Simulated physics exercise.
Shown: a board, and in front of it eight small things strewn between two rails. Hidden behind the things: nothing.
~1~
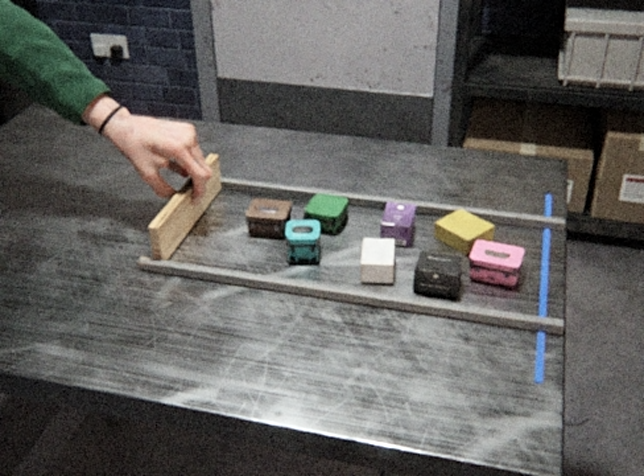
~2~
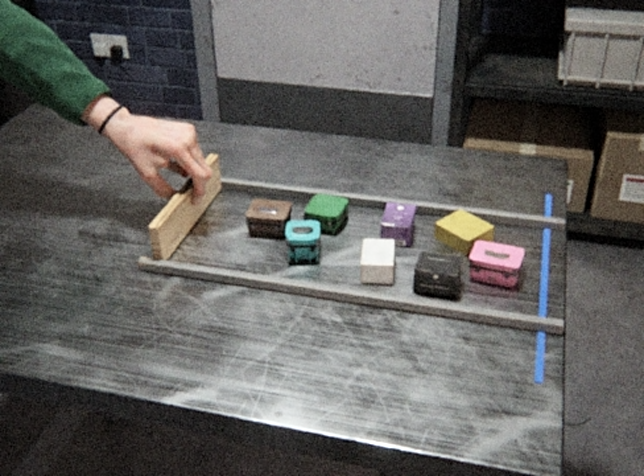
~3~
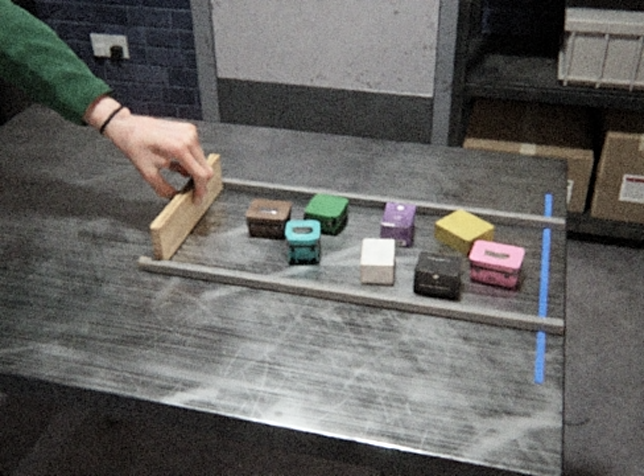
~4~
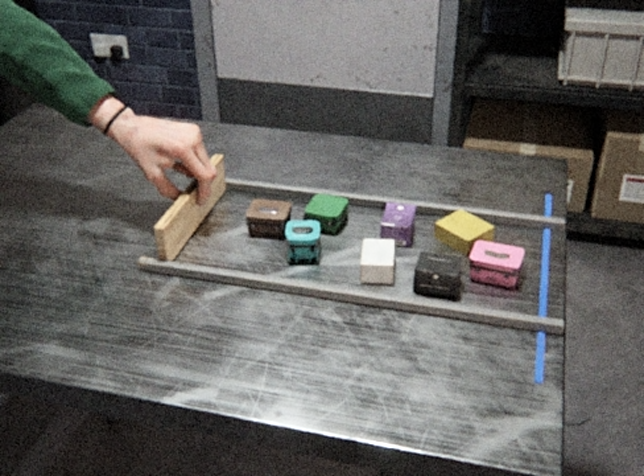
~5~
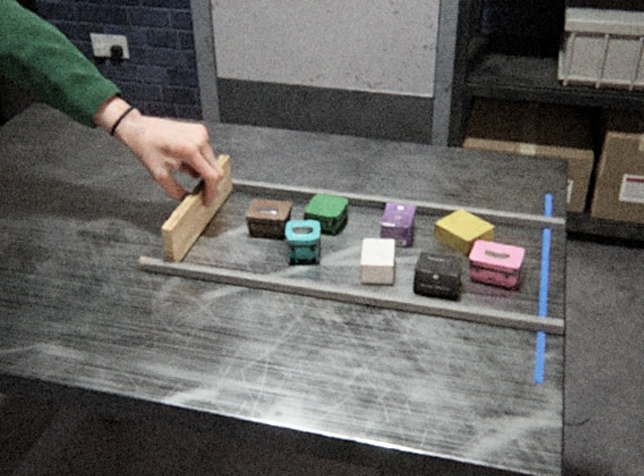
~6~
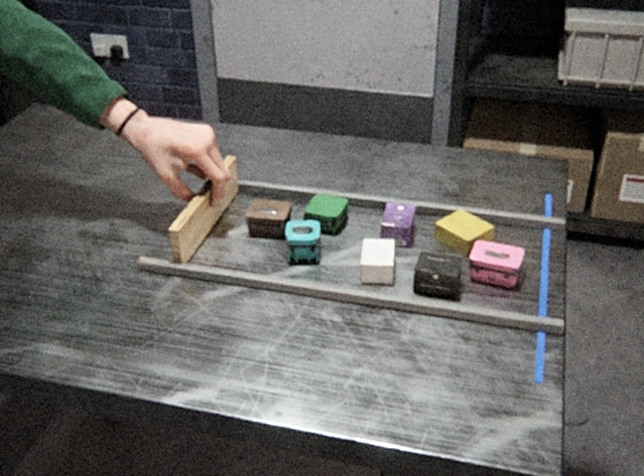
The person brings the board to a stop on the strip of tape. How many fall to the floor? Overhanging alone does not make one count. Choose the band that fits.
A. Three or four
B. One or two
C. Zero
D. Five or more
D.
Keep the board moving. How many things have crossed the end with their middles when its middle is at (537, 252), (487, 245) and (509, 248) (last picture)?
5, 3 and 4.
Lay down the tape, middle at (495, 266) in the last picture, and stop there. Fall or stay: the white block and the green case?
Note: White block remains; green case remains.
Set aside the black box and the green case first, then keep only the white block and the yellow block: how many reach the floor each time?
Try 1: 4; try 2: 3.
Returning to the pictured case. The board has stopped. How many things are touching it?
Well, it touches 3.
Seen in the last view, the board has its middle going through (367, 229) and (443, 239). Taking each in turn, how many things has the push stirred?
At the first point the count is 7, at the second it's 8.
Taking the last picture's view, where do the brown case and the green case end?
Result: One about (568, 260), other about (568, 233).
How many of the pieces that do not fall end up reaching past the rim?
3 of them.
Soon after, none off yet; pink case at rest near (496, 265); yellow block at rest near (464, 232); black box at rest near (438, 275).
At rest, the number that fall off is five or more; fallen, white block, purple box, black box, yellow block and pink case.
